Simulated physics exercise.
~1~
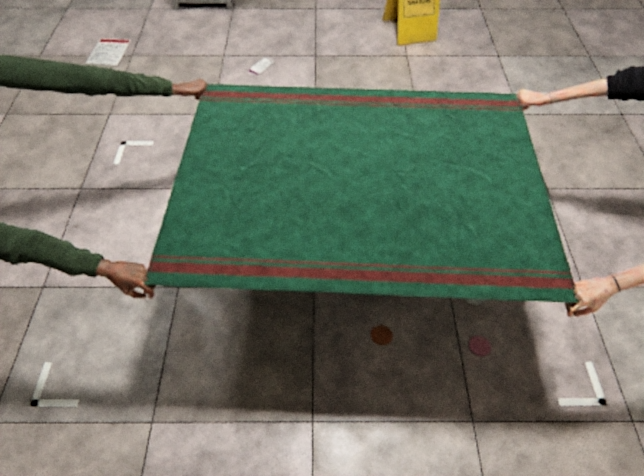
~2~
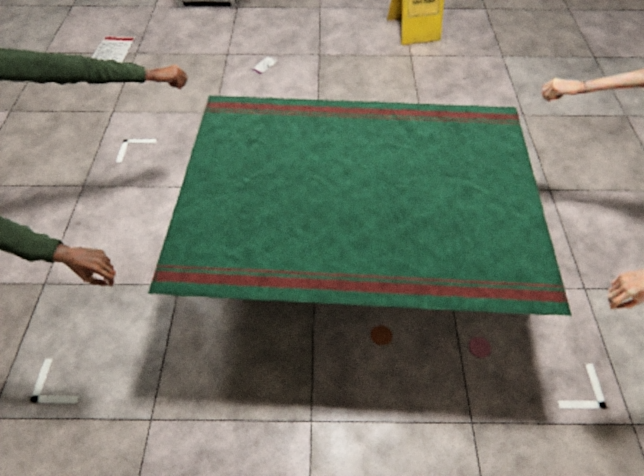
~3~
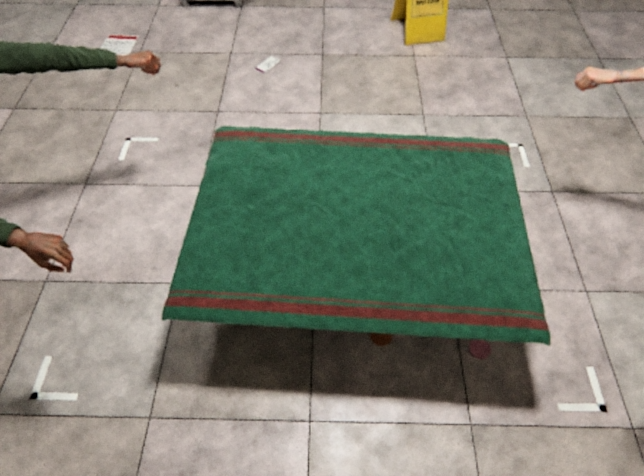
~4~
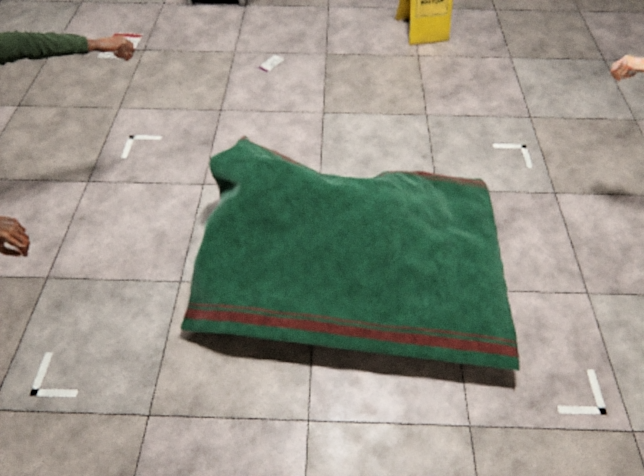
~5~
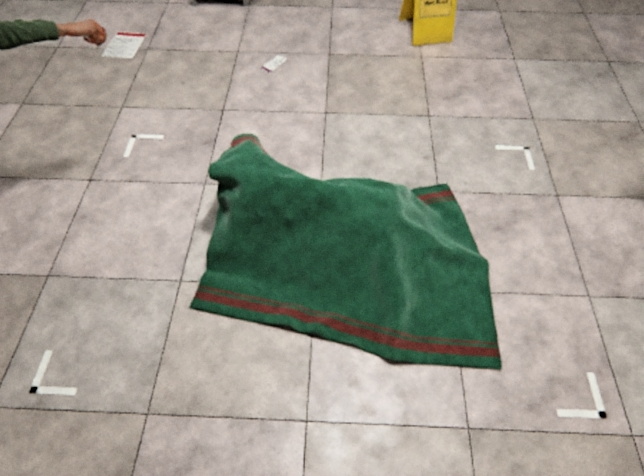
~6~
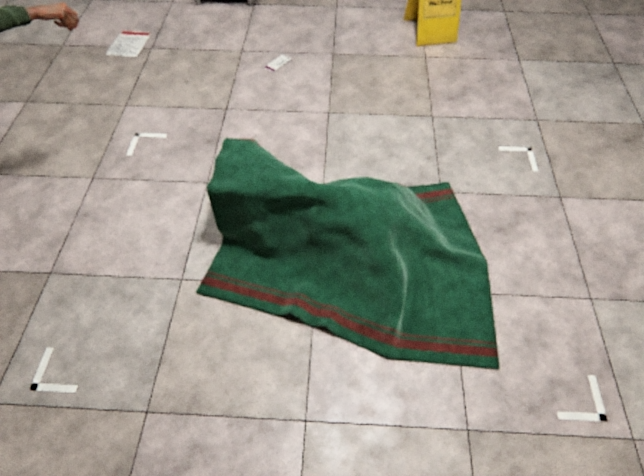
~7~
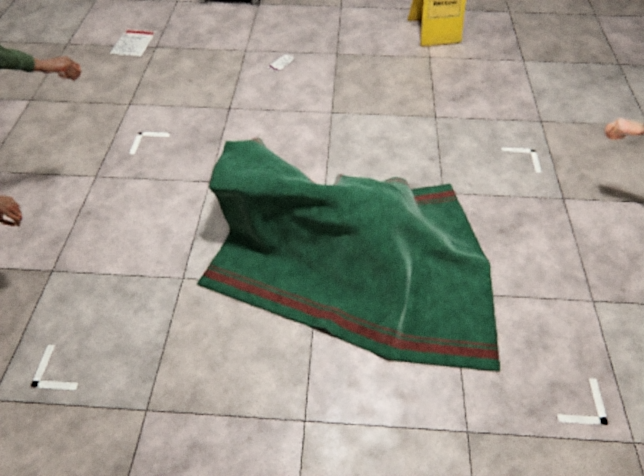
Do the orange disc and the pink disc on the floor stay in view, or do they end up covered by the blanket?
Both the orange disc and the pink disc end up covered by the green blanket.
